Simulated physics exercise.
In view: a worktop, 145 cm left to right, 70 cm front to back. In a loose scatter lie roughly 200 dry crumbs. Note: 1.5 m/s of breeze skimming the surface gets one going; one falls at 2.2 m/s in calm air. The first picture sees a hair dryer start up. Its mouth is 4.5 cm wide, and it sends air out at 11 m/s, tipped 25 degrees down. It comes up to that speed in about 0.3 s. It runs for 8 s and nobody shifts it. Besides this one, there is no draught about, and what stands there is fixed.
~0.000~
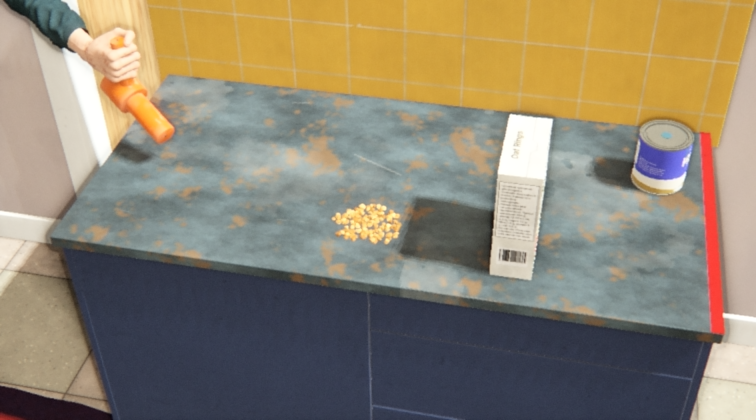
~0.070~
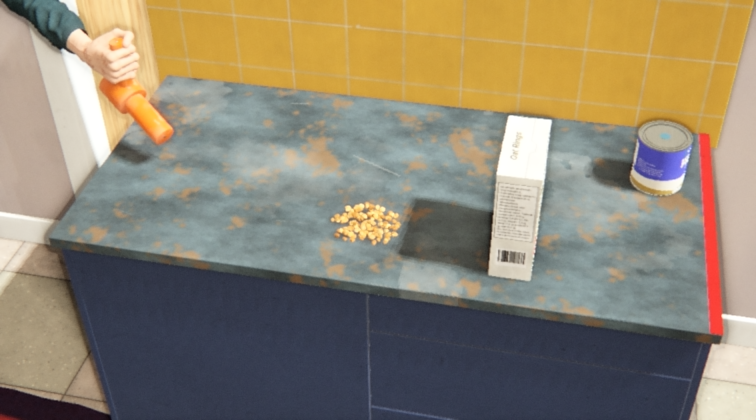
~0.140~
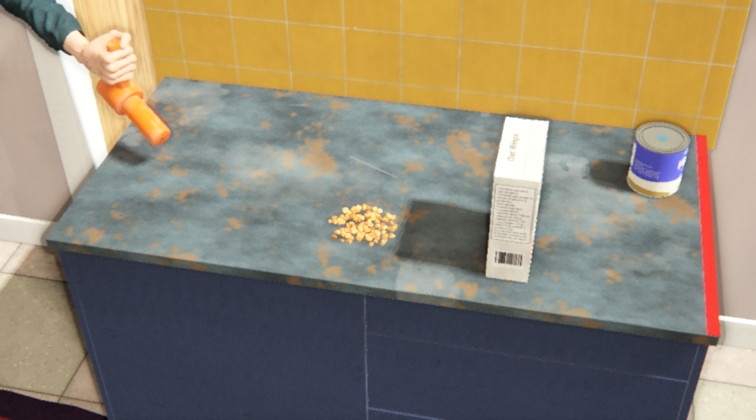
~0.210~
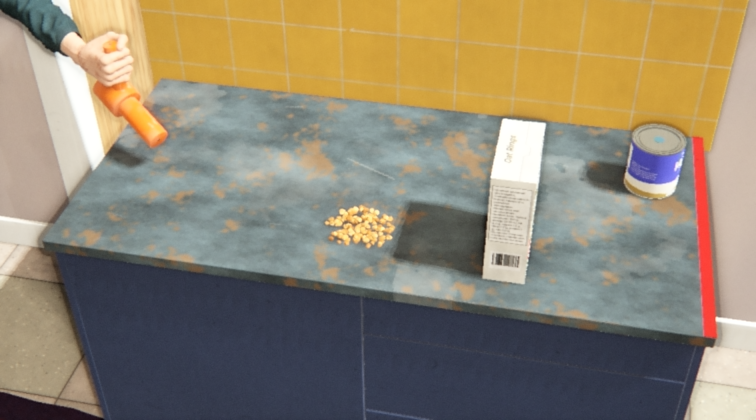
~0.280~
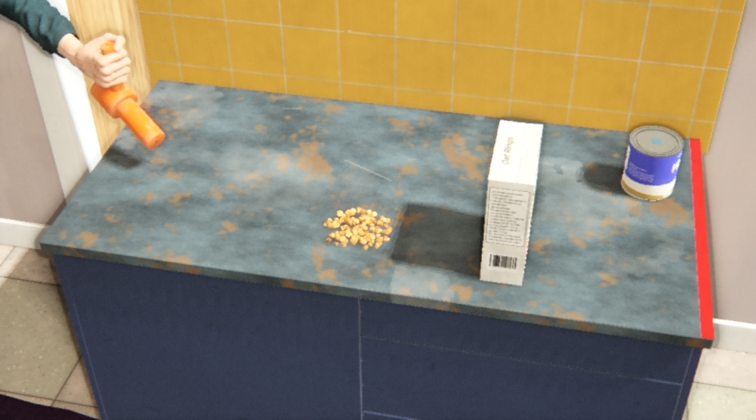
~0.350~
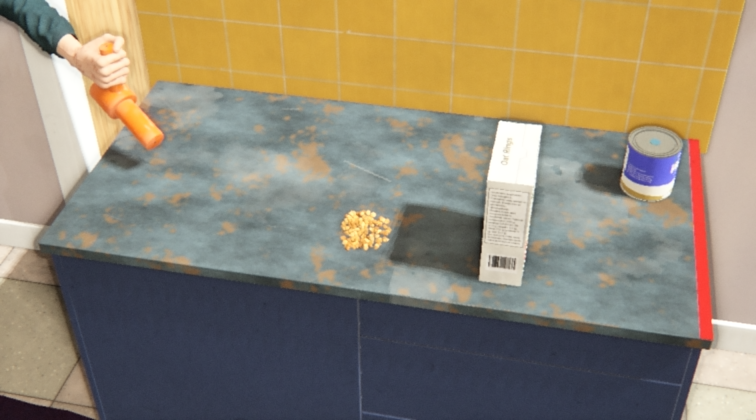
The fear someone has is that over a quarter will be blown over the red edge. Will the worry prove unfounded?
Yes, it does not happen.
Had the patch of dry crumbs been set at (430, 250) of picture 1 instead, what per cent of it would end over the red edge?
0 %.
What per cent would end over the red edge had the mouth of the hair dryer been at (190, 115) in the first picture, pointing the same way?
Around 0 per cent would end up there.
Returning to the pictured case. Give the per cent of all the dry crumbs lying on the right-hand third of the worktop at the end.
Something close to 4 % ends up there.
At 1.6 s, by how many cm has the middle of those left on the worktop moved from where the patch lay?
I'd guess near 30 cm.
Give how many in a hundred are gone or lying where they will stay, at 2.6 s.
I would put it at around 80 %.
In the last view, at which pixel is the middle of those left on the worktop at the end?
The middle is around pixel (477, 252).
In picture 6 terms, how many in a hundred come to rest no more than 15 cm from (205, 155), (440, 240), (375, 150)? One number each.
In order: About 0 %, then 40 %, then 0 %.
After 1.6 s, 0 % are over the red edge; the middle of those still in play is near (477, 252); 72 % have settled or left.
After 2.6 s, 0 % are over the red edge; the middle of those still in play is near (477, 252); 76 % have settled or left.
After 4.4 s, 0 % are over the red edge; the middle of those still in play is near (478, 252); 78 % have settled or left.
After 8.0 s, at the end, 0 % are over the red edge; the middle of those still in play is near (477, 252).
